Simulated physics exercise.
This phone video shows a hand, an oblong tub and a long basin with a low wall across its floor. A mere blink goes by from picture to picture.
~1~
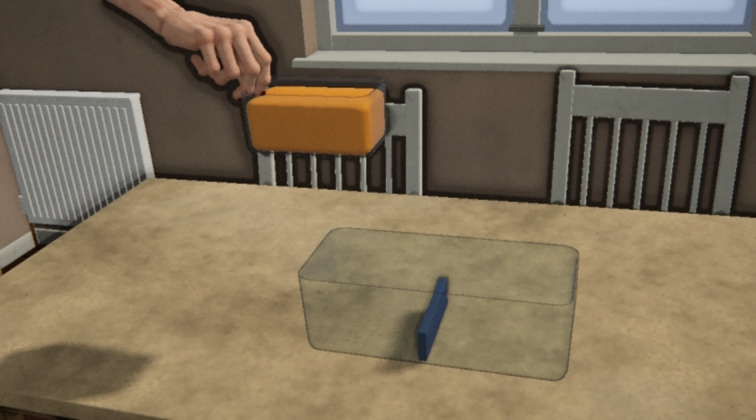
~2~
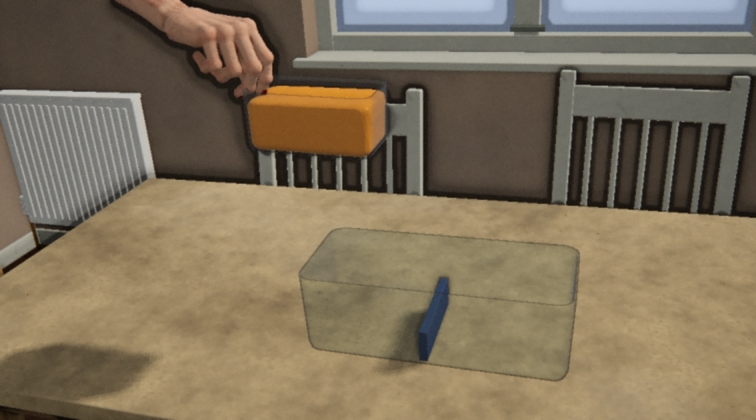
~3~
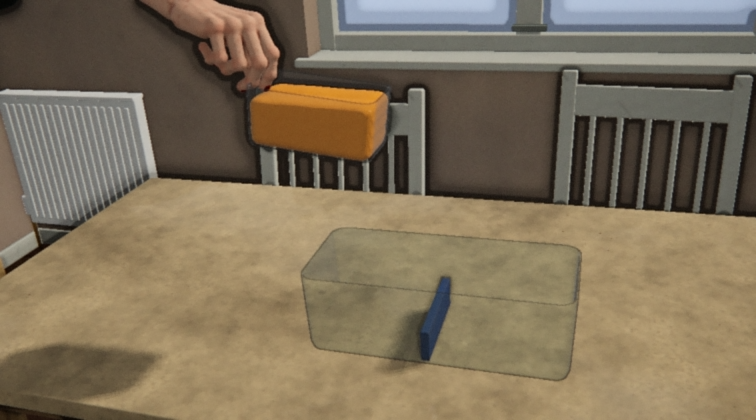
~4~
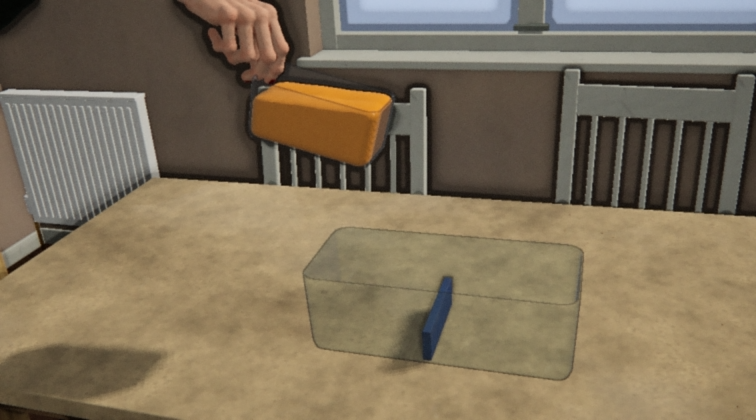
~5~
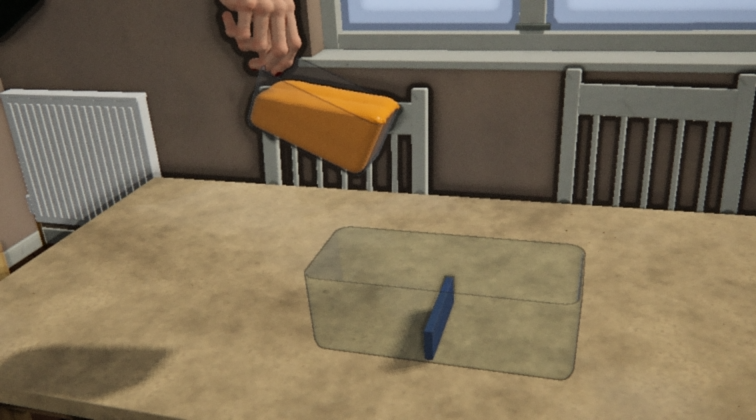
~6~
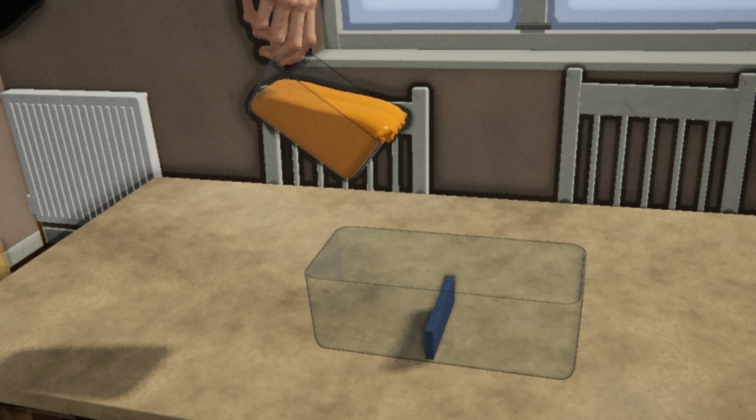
To begin with, a hand holds an oblong tub of orange liquid almost level above a table, up and to the left of a clear, empty long basin with a low blue wall across its floor. The hand then tilts the tub steadily down to the right, and the orange liquid bulges at its right-hand edge.
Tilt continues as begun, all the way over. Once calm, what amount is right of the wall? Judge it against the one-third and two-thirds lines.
Once it settles, the part right of the wall is a third to two thirds, I'd say.
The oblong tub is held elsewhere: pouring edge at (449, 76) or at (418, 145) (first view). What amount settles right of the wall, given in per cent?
Estimate, in order: 75 and 65 per cent.
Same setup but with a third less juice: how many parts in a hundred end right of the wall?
Best guess: Around 30 %.
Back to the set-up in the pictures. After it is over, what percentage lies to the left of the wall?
Share approx. 45 %.
A moment on, the tilt is 103° and 14 per cent is still to pour, 2 is left of the wall and 24 right of it.
Next, the tilt is 111° and 3 per cent is still to pour, 35 is left of the wall and 51 right of it.
Then the tilt is 111° and 0 per cent is still to pour, 42 is left of the wall and 47 right of it.
Later the tilt is 111° and 0 per cent is still to pour, 45 is left of the wall and 49 right of it.
Finally, 46 per cent lies left of the wall, 48 right of it and 6 outside.
